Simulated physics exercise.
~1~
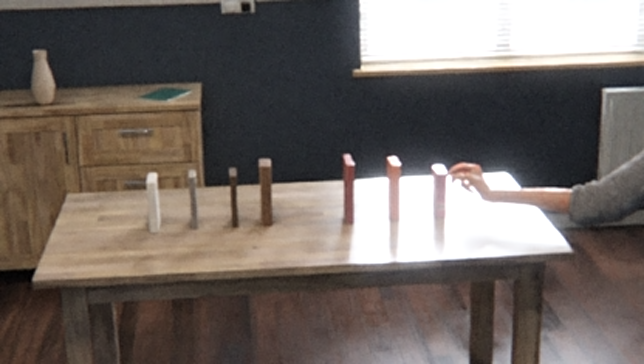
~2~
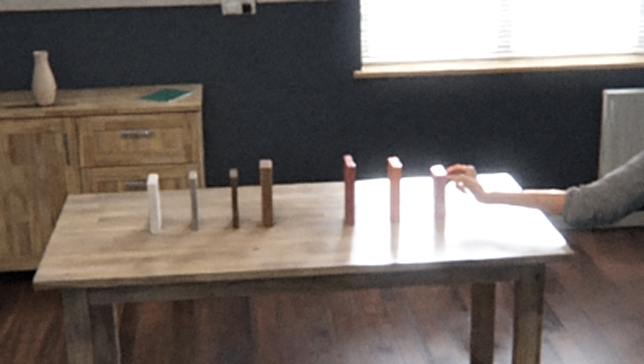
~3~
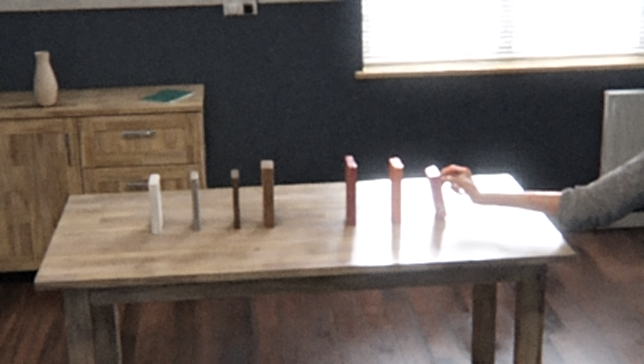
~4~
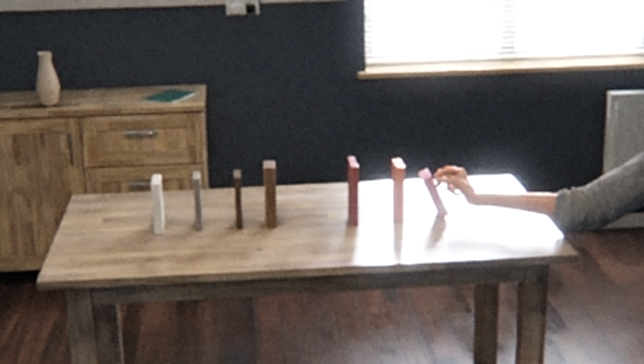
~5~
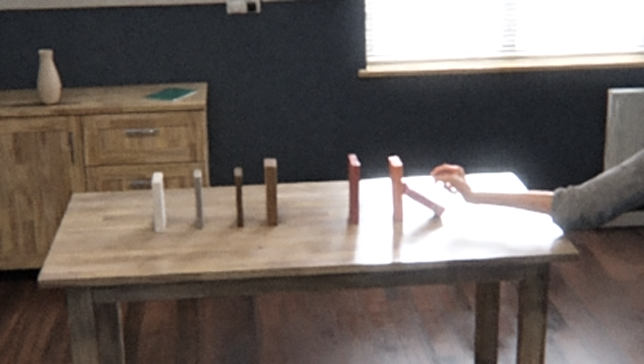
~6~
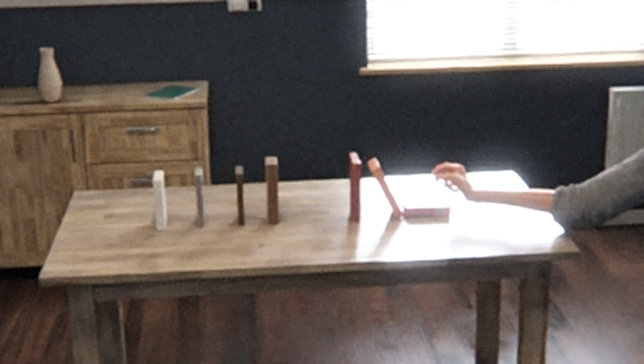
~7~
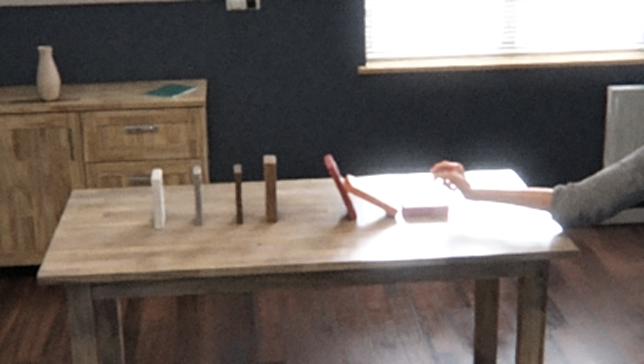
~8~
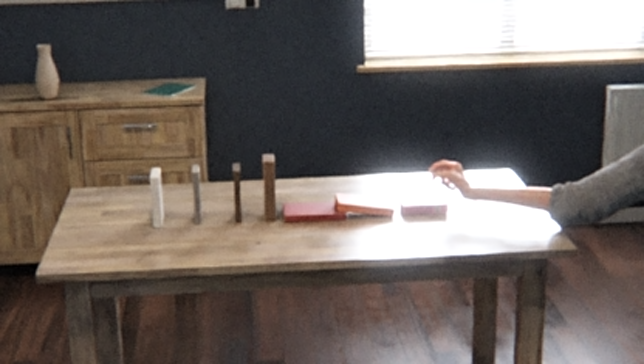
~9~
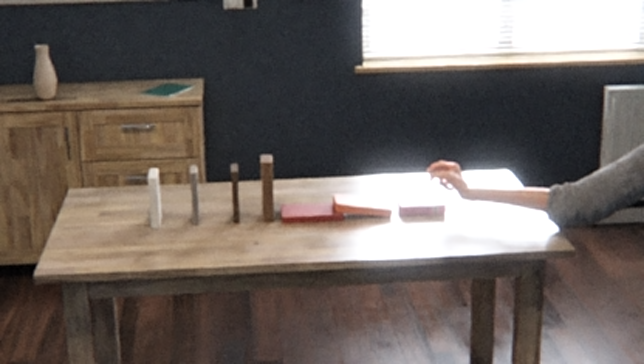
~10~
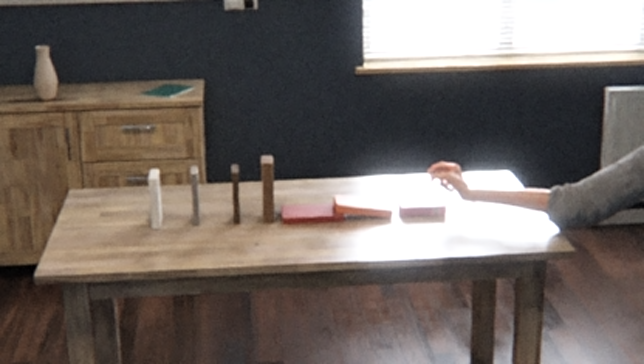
We see a hand tip the pink block at the right of a row of upright blocks on a wooden table, toppling the orange and red ones leftward in turn. The three lie flat, while the brown, black, grey and white blocks stay standing.
